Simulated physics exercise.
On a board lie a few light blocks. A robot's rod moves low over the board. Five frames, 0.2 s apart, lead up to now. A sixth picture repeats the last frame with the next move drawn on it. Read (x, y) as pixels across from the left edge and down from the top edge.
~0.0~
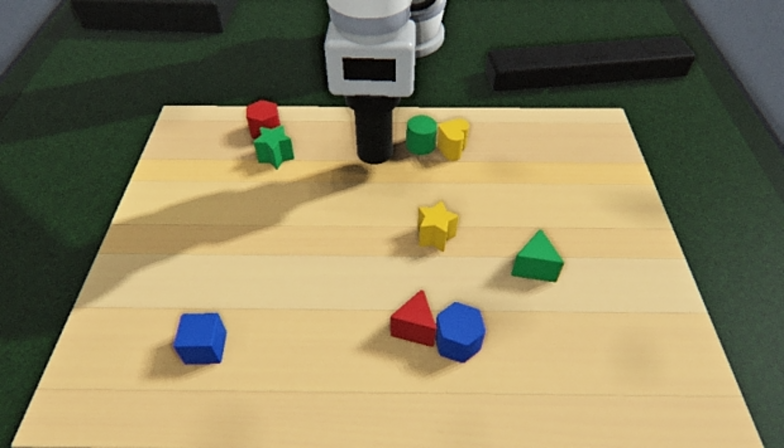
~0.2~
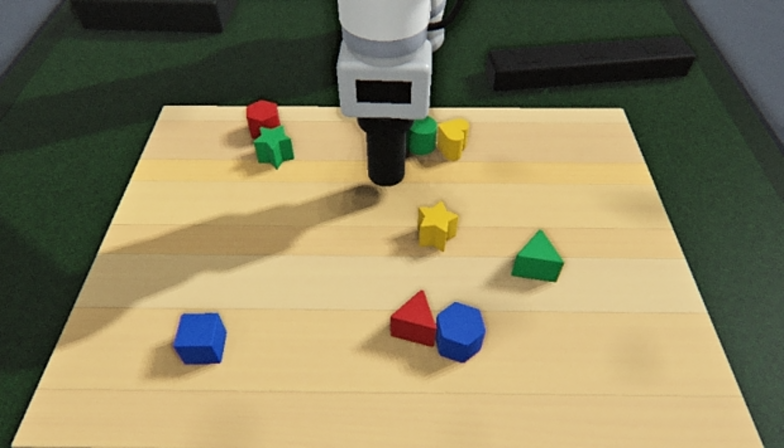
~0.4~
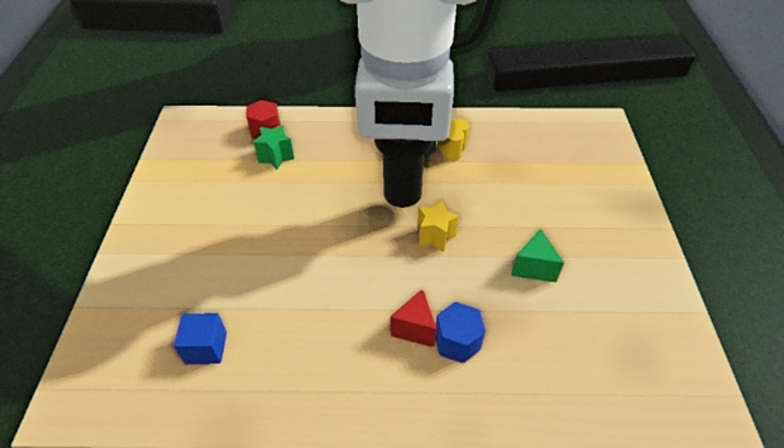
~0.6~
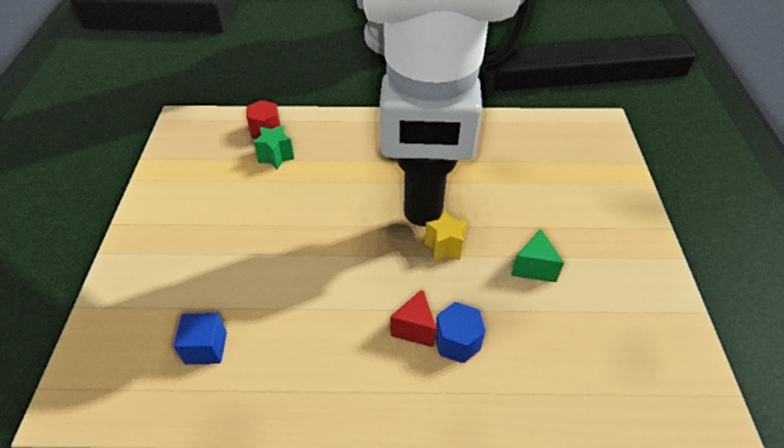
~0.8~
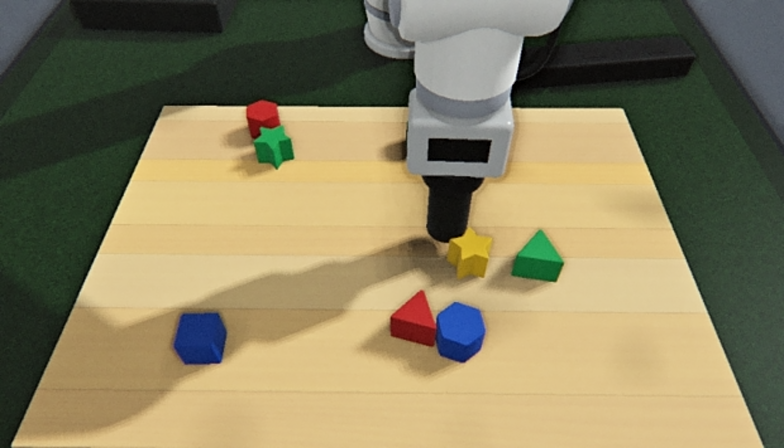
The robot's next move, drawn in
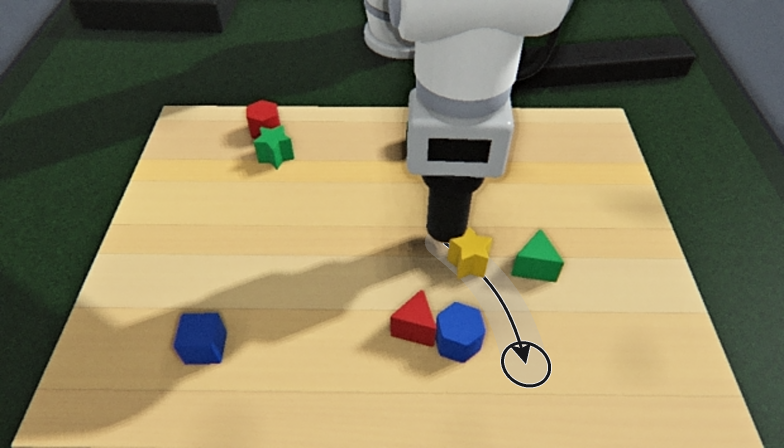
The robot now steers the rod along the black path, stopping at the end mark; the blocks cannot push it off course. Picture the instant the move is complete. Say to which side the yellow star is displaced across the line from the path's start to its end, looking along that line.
Left side.
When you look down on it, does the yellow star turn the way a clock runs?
In short: No.
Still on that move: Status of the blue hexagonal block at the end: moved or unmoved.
The block in question stays where it was by the end.
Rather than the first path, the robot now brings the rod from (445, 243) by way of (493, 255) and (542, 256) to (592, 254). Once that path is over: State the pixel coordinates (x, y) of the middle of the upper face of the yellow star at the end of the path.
It will end up at (511, 265).
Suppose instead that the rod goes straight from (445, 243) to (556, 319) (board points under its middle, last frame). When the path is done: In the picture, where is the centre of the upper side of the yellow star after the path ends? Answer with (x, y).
If I read the scene right, the answer is (586, 334).
The line goes from (445, 243) through (480, 273) and (508, 314) to (526, 364).
What follows on the original path. One third of the way, rod at (484, 260); yellow star at (513, 277).
Two thirds of the way, rod at (513, 301); yellow star at (549, 318).
At the end, rod at (531, 351); blue hexagonal block unmoved; yellow star at (576, 346), turned 50° anticlockwise; green triangle unmoved.
